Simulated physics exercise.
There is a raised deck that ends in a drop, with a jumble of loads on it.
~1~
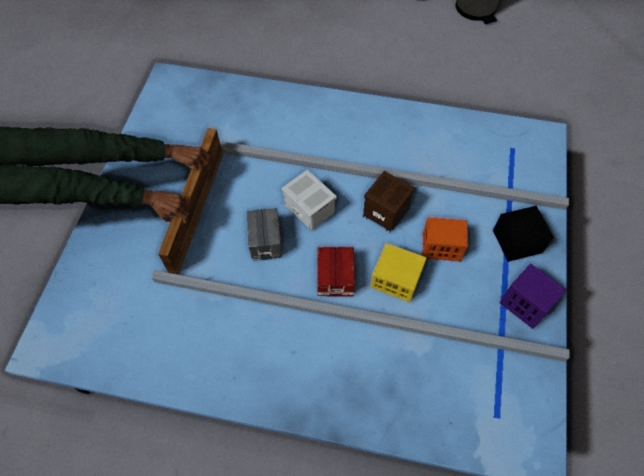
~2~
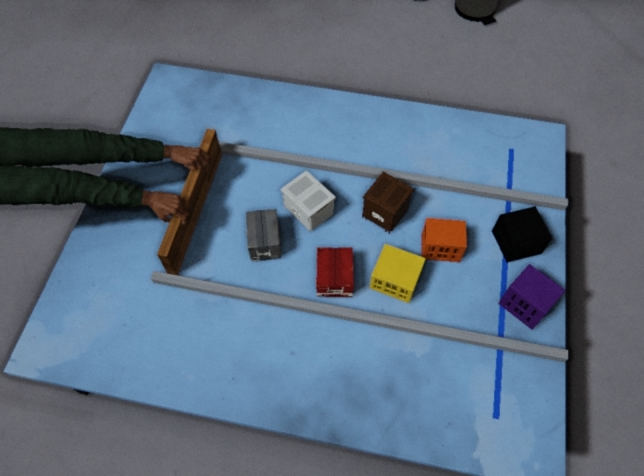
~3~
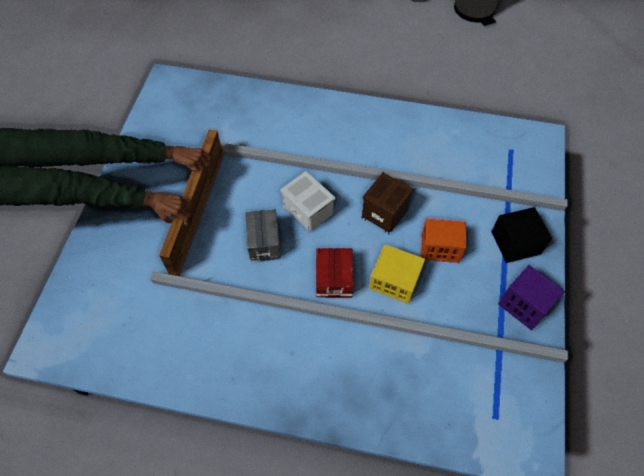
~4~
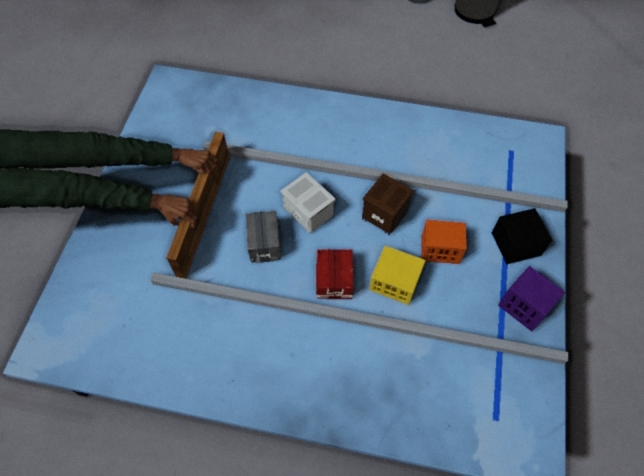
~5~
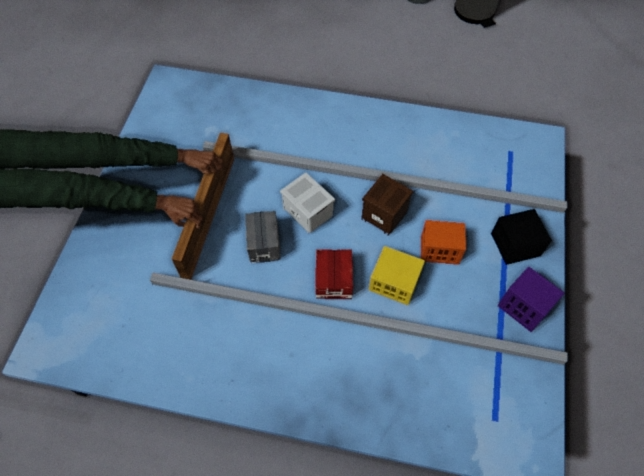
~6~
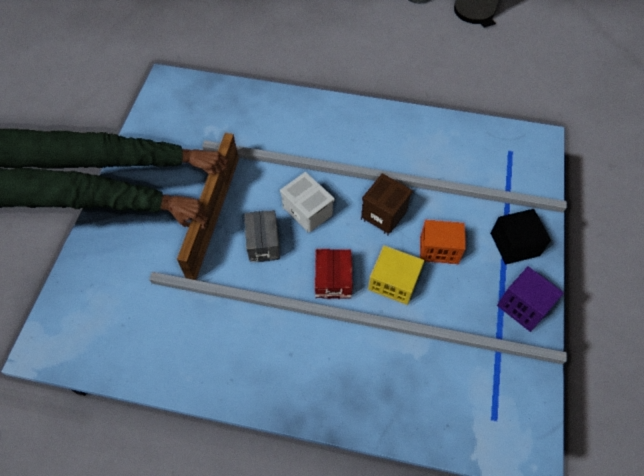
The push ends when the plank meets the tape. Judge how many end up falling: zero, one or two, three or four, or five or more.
The push is going to send three or four over the edge.
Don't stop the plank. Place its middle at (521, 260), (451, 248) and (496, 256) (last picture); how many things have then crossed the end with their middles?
First 5, then 1, then 2.
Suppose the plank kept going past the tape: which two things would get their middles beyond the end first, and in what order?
Order: Purple crate ahead of yellow crate.
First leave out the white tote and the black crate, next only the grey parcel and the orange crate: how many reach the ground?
Count: 2 (first case); 1 (second).
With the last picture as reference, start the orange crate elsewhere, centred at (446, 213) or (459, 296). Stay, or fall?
The orange crate stays put the first time and is gone the second time.
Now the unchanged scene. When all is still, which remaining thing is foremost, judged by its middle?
Foremost, the red parcel.
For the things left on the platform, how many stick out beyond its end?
I count 1 overhanging.
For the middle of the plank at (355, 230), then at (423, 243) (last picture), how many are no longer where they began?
Moved so far: 5, then 8.
A little later, none off yet; purple crate at rest near (529, 299); black crate at rest near (520, 237); orange crate at rest near (442, 242).
Next, none off yet; purple crate at rest near (529, 299); black crate at rest near (520, 237); orange crate shifted a little near (451, 245).
Later still, none off yet; purple crate tilted a little near (589, 312); black crate shifted a little near (538, 236); orange crate shifted well along near (518, 262).
When it is over, the number that fall off is three or four; down, yellow crate, orange crate, black crate and purple crate.
